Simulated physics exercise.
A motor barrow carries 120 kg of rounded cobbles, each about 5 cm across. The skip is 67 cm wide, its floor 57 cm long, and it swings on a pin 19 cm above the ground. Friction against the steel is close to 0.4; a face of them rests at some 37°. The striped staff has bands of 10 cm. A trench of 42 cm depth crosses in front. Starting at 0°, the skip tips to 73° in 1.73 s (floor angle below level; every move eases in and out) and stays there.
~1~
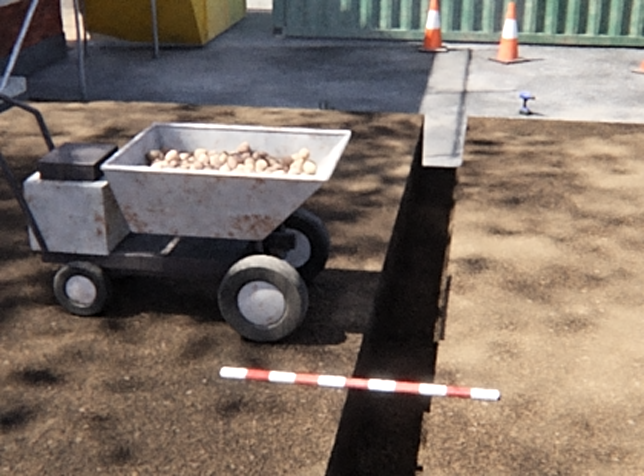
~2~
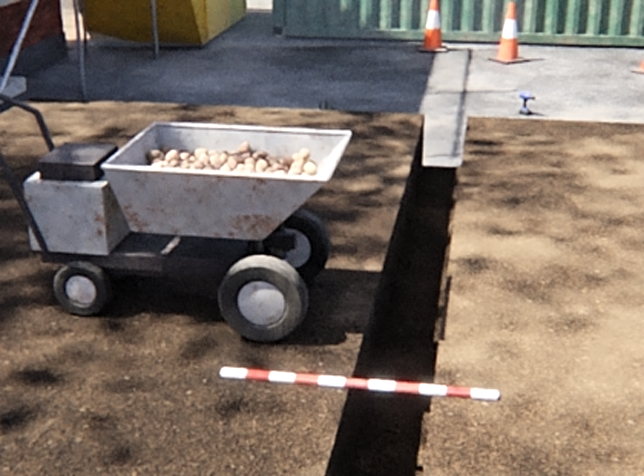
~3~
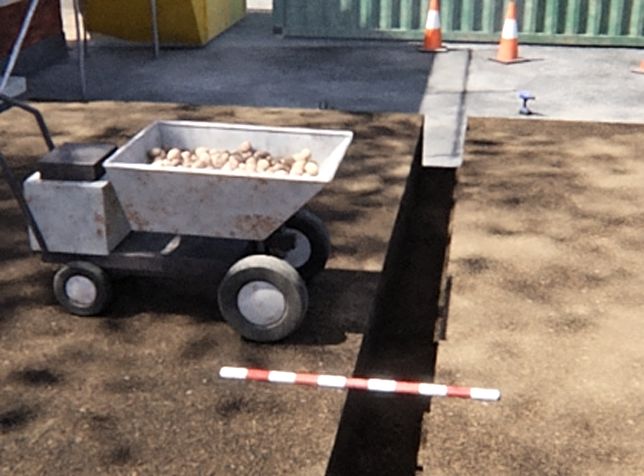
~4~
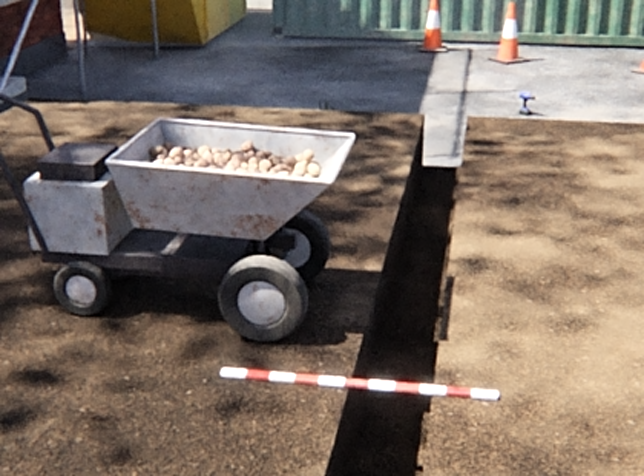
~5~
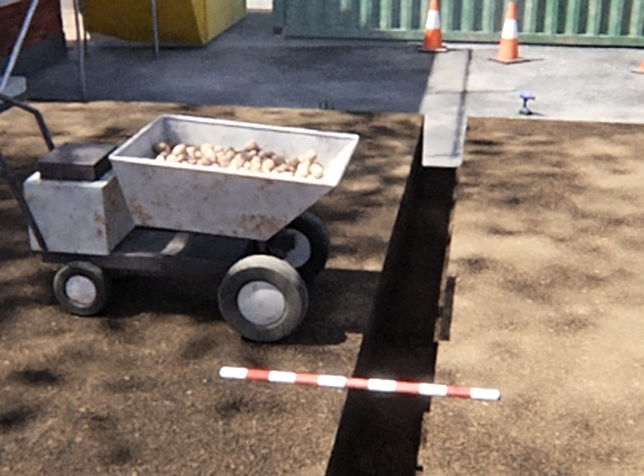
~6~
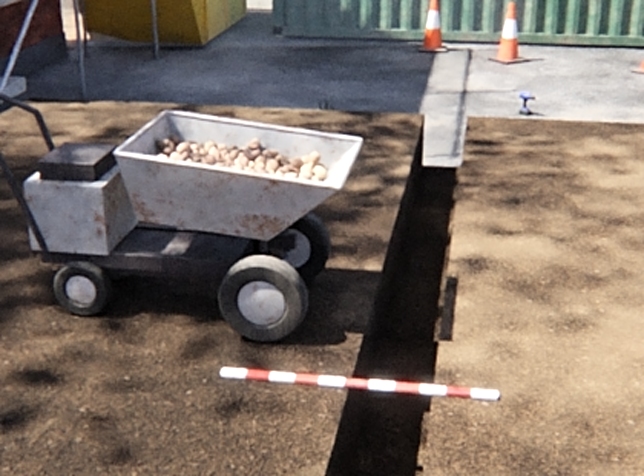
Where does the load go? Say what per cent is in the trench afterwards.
About 49 per cent.
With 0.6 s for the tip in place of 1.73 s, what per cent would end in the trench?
In that case some 30 per cent.
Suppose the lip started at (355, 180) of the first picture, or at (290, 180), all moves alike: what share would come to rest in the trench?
First some 5, then 90 per cent.
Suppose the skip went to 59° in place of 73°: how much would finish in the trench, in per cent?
It would be near 55 per cent.
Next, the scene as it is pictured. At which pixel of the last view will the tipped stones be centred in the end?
Their middle is at about (452, 317).
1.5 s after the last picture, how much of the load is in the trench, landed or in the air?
Some 20 per cent.
Then, 1.0 s after the last picture the floor is at 62°, 100 % in the skip; the foremost stones are at (426, 279).
Then, 1.5 s after the last picture the floor is at 73°, 36 % in the skip, 21 % in the trench, 43 % past the trench; the foremost stones are at (576, 328).
Then, 1.9 s after the last picture the floor is at 73°, 8 % in the skip, 38 % in the trench, 54 % past the trench; the foremost stones are past the picture's edge.
Then, 3.8 s after the last picture the floor is at 73°, 0 % in the skip, 49 % in the trench, 51 % past the trench; the foremost stones are past the picture's edge.
